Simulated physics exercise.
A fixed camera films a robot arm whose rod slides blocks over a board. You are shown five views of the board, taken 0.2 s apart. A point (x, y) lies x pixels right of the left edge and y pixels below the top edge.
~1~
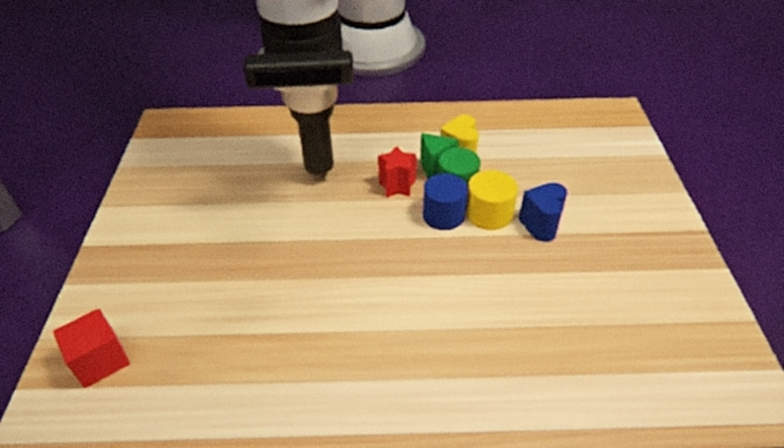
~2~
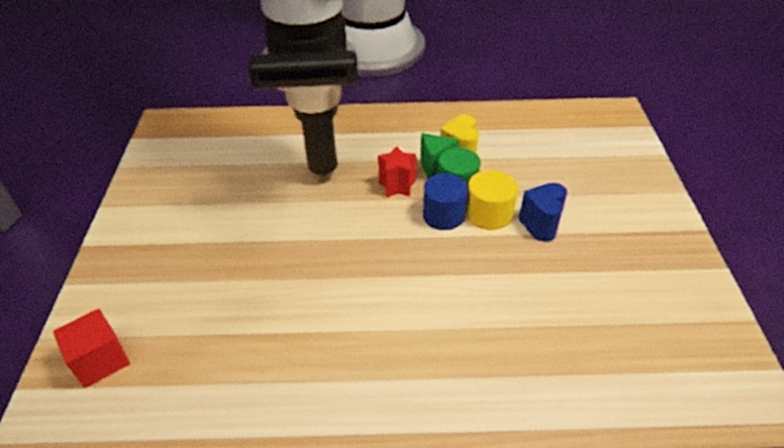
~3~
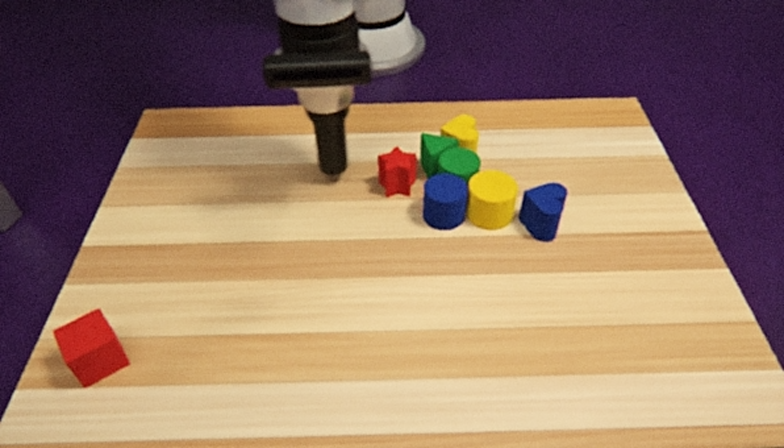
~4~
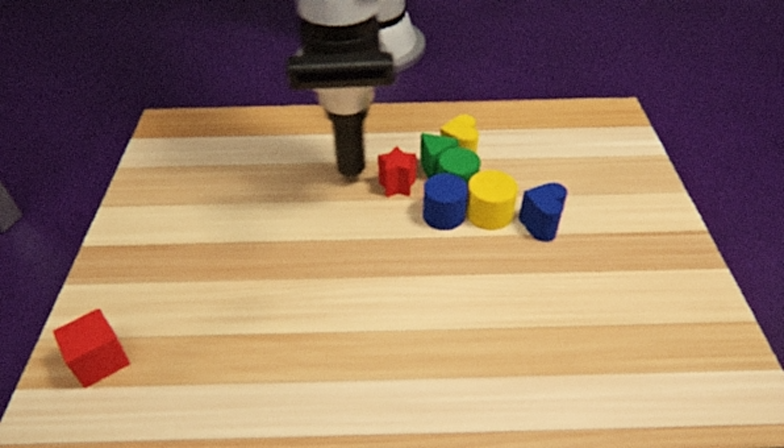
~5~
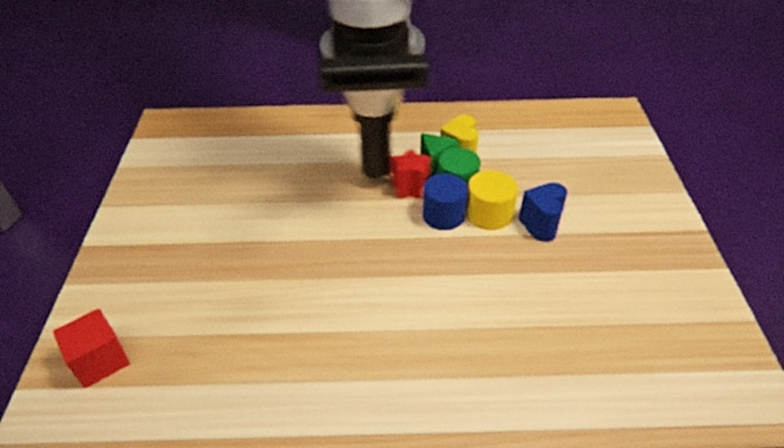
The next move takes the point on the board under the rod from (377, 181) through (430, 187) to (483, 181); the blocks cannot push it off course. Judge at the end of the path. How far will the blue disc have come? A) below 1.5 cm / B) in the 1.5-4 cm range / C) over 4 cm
A: Below 1.5 cm.
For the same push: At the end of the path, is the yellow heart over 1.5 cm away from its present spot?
Going by the path, yes.
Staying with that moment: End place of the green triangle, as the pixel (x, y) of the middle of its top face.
The middle of its upper face should be somewhere near (484, 135).
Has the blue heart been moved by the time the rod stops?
Yes, it checks out.
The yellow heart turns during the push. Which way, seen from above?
Viewed from overhead, the yellow heart winds up turned anticlockwise.
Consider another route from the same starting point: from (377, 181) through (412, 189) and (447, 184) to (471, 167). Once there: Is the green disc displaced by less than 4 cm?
No.
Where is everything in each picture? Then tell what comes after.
Lower end of the rod (319, 165), tops of blocks, red star (397, 158), green triangle (437, 142), blue disc (446, 187), green disc (460, 160), yellow heart (462, 127), blue heart (548, 196), in the first picture.
Rod (323, 165), blocks as before, in the second picture.
Rod (334, 166), blocks as before, in the third picture.
Rod (352, 167), blocks as before, in the fourth picture.
Rod (377, 169), red star (410, 160), green triangle (437, 142), blue disc (446, 187), green disc (460, 160), yellow heart (462, 127), blue heart (548, 196), in the fifth picture.
What follows on the original path. One third of the way, rod (412, 175); red star (442, 165), turned 35° anticlockwise; blue disc (452, 193); green disc (476, 158).
Two thirds of the way, rod (449, 172); red star (479, 163), turned 35° anticlockwise; green triangle (460, 138), turned 25° anticlockwise; blue disc (452, 194); green disc (512, 156); yellow heart (470, 119), turned 35° anticlockwise.
At the end, rod (484, 168); red star (514, 161), turned 25° anticlockwise; green triangle (484, 135), turned 65° anticlockwise; blue disc (452, 194); green disc (549, 157); yellow heart (472, 115), turned 60° anticlockwise; blue heart (560, 201), turned 25° anticlockwise.
